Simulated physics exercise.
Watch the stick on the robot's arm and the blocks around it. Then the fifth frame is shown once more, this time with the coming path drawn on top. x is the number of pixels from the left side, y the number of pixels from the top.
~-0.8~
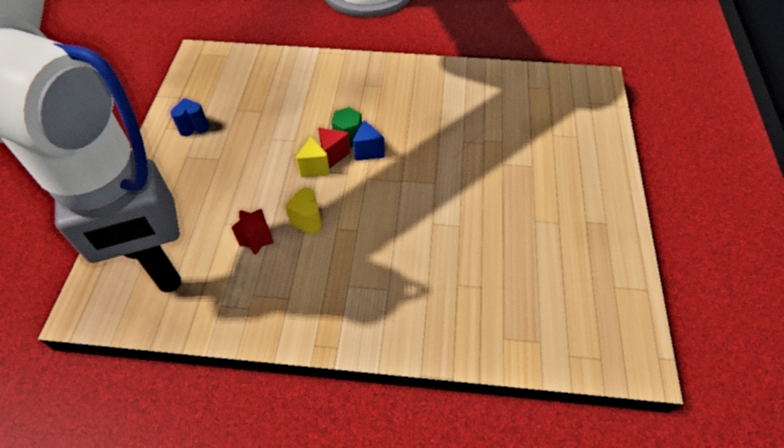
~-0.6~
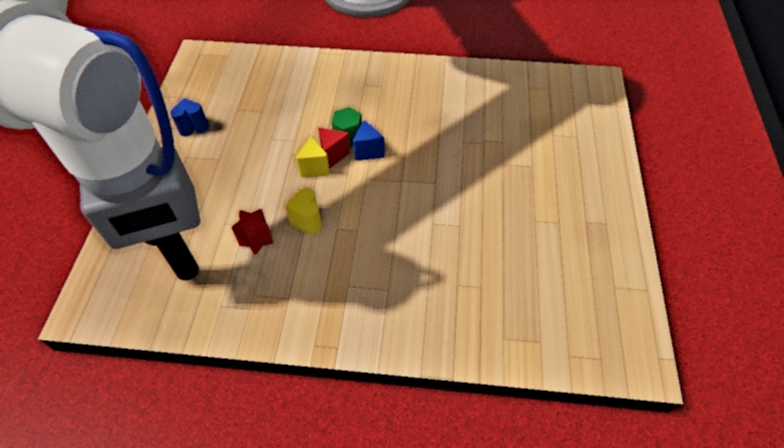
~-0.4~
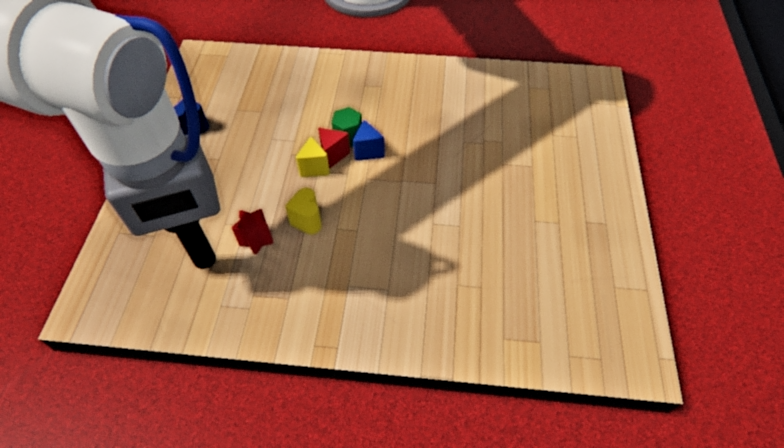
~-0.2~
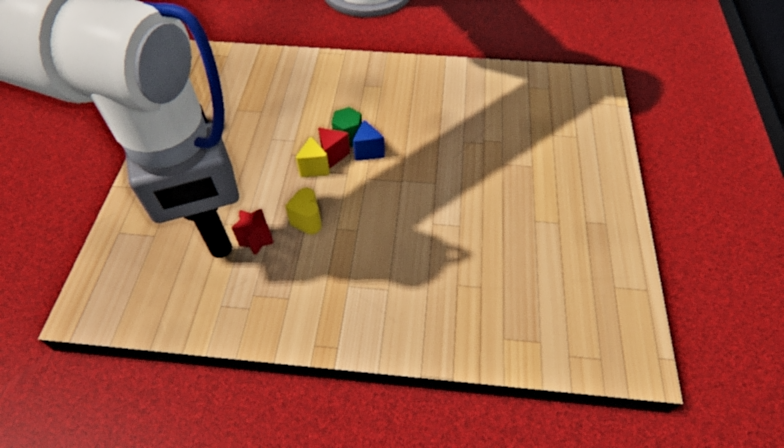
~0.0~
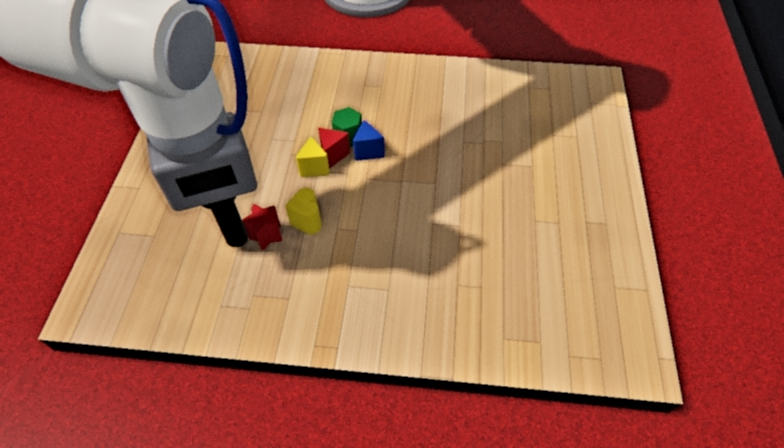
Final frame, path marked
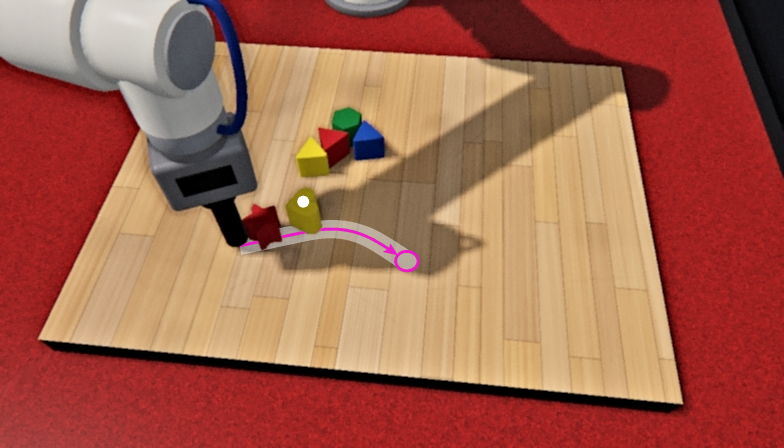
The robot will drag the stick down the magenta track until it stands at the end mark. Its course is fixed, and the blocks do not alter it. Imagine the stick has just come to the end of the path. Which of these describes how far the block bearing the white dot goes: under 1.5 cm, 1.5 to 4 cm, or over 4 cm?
Its displacement is between 1.5 and 4 cm.
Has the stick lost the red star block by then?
Short answer: Yes.
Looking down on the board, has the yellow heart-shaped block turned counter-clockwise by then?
I expect not.
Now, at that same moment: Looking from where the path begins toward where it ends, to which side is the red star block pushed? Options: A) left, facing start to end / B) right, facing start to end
Choice A: Left, facing start to end.
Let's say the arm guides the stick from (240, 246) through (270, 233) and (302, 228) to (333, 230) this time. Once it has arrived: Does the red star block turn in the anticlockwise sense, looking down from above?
My answer is yes.
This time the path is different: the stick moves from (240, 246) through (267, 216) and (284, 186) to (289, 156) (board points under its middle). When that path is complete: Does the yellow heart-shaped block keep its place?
No - that is not the case.
The line goes from (240, 246) over (299, 233) and (357, 233) to (407, 261); the dot is on the yellow heart-shaped block.
On the path given first. One third of the way, stick (298, 226); red star block (295, 196), turned 50° anticlockwise; yellow heart-shaped block (326, 187), turned 45° clockwise.
Two thirds of the way, stick (357, 226); red star block (298, 195), turned 65° anticlockwise; yellow heart-shaped block (326, 186), turned 50° clockwise.
At the end, stick (407, 254); red star block (298, 195), turned 65° anticlockwise; yellow heart-shaped block (326, 186), turned 50° clockwise.
